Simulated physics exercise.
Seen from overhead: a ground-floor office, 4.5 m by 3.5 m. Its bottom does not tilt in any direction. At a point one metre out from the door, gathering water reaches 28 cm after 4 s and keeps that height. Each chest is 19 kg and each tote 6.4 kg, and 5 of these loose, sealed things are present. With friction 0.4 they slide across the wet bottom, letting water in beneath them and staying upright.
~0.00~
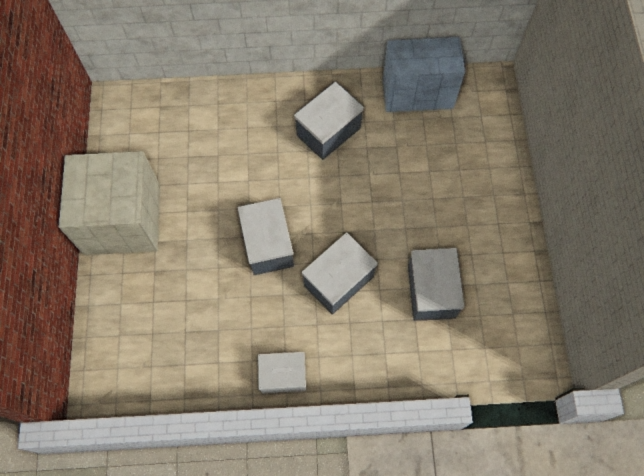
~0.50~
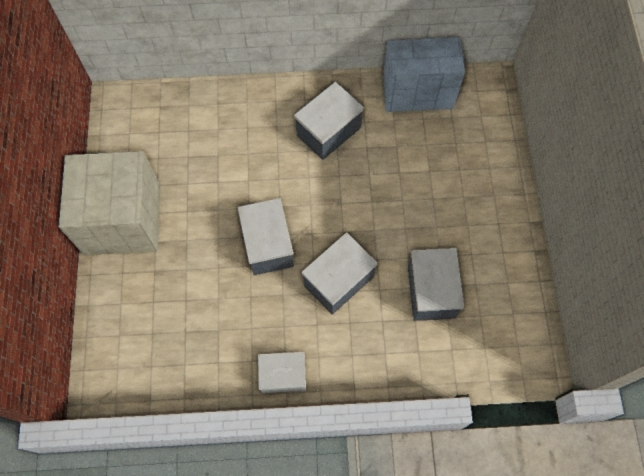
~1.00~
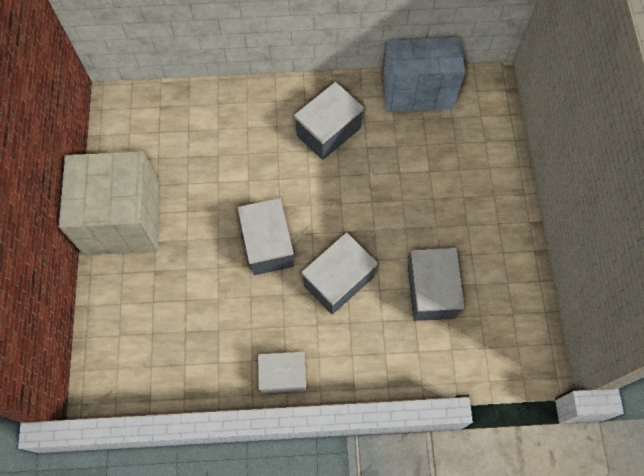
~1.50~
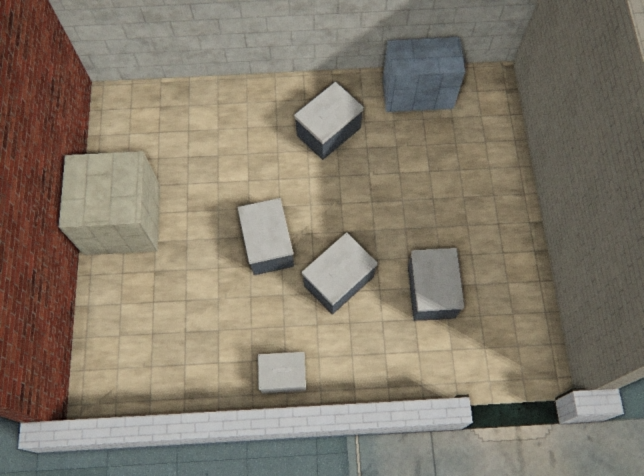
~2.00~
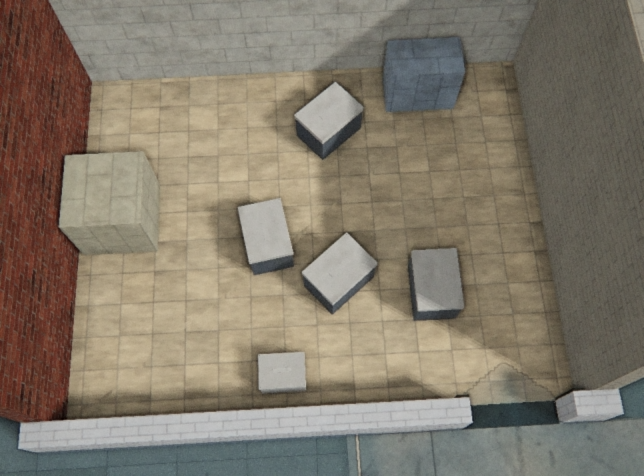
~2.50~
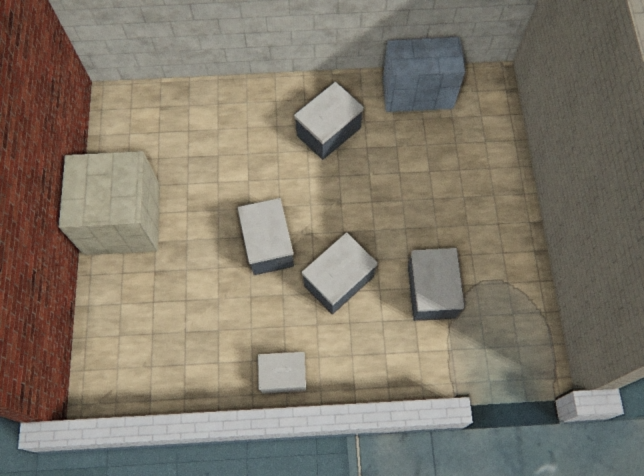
In a walled room with a tiled floor, seen from overhead, several pale-topped boxes and blocks sit spread about, unmoving. Water first covers the paving outside the low front wall and gradually deepens in colour. Then a thin sheet slips through the gap at lower right and spreads in a rounded patch inside.
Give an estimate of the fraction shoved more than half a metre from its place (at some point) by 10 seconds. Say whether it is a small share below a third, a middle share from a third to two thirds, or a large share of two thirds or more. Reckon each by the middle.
A middle share, from a third to two thirds.
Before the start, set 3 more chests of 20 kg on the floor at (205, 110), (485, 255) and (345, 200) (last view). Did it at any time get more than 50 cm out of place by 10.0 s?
In order: Farther; farther; farther.
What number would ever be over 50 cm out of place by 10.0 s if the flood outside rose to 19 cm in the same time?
0.
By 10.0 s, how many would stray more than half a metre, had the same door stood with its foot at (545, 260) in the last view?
In that case the number is 4.
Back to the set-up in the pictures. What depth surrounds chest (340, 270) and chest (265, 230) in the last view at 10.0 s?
Roughly 6 and 4 cm.
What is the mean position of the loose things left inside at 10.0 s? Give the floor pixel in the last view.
That lands at roughly (238, 230).
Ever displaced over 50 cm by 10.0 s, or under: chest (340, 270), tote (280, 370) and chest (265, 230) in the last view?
Within, within, within.
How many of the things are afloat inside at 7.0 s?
By my count, 1.
After 3.5 s 0 of 5 are over 50 cm from their spots; 0 afloat.
After 4.5 s 0 of 5 are over 50 cm from their spots; 0 afloat.
After 7.0 s 1 of 5 are over 50 cm from their spots; 1 afloat.
After 10.0 s 2 of 5 are over 50 cm from their spots, and 2 have been at some point; 2 afloat.
